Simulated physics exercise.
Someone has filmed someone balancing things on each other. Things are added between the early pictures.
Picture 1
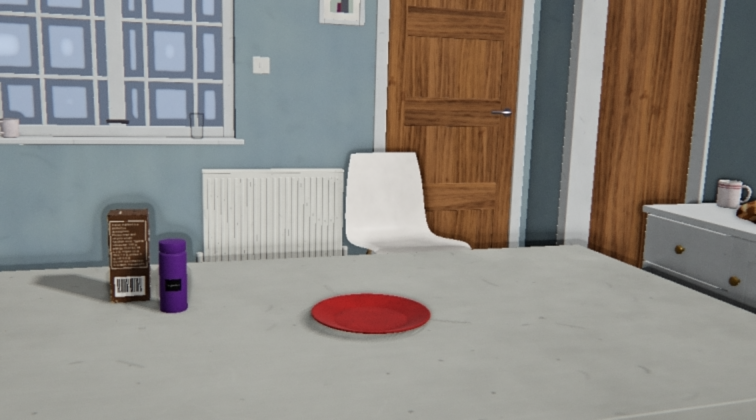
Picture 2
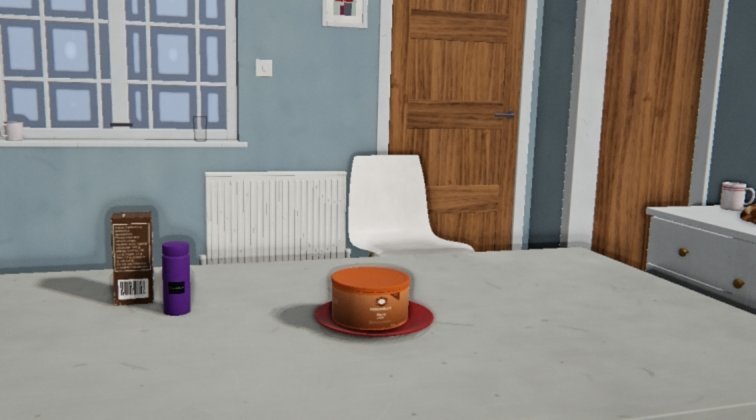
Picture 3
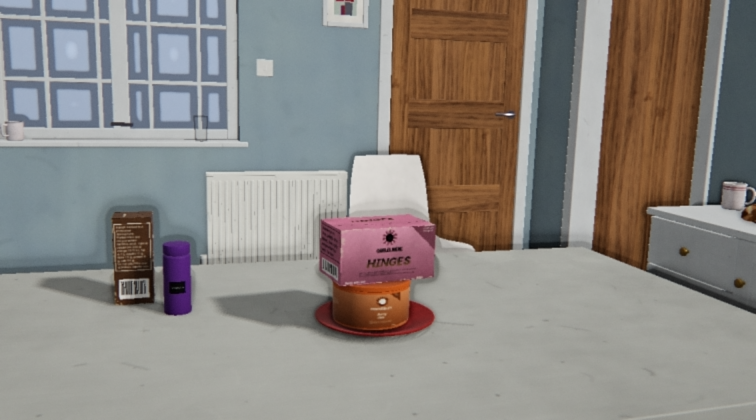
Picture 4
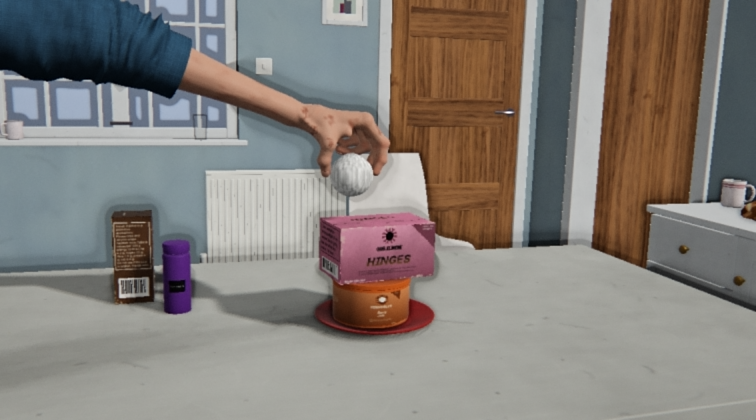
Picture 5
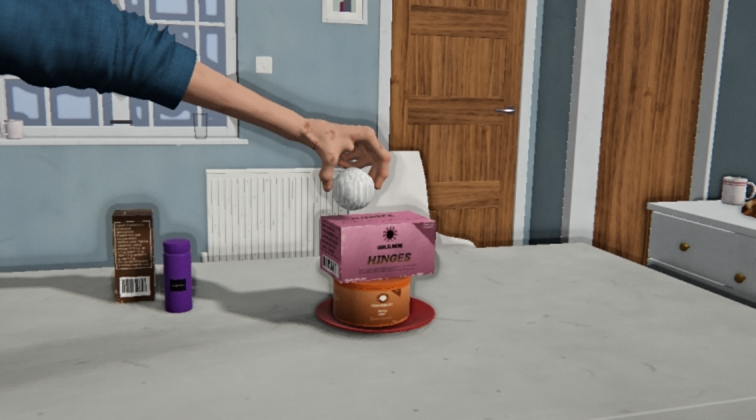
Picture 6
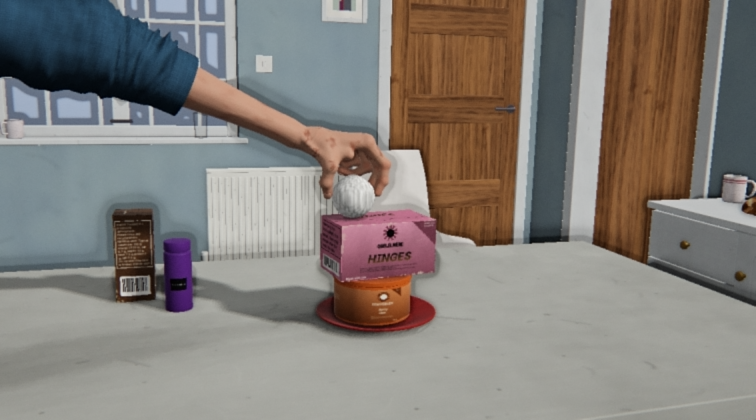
On a pale table in a blue-walled room, an orange tub and then a pink box appear stacked on a red plate, and a hand reaches in from the left, lowering a white ball-shaped object onto the box.
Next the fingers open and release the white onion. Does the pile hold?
Here the pile holds.
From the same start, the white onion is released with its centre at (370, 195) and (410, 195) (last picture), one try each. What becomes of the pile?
First, it stays up; second, it stays up.
Then, 0.30 s after the last picture, nothing has stirred.
Then, 0.70 s after the last picture, white onion resting near (353, 197).
At rest, all 6 in place. Seen from the same camera at the end, white onion near (353, 197). The pile keeps its balance.
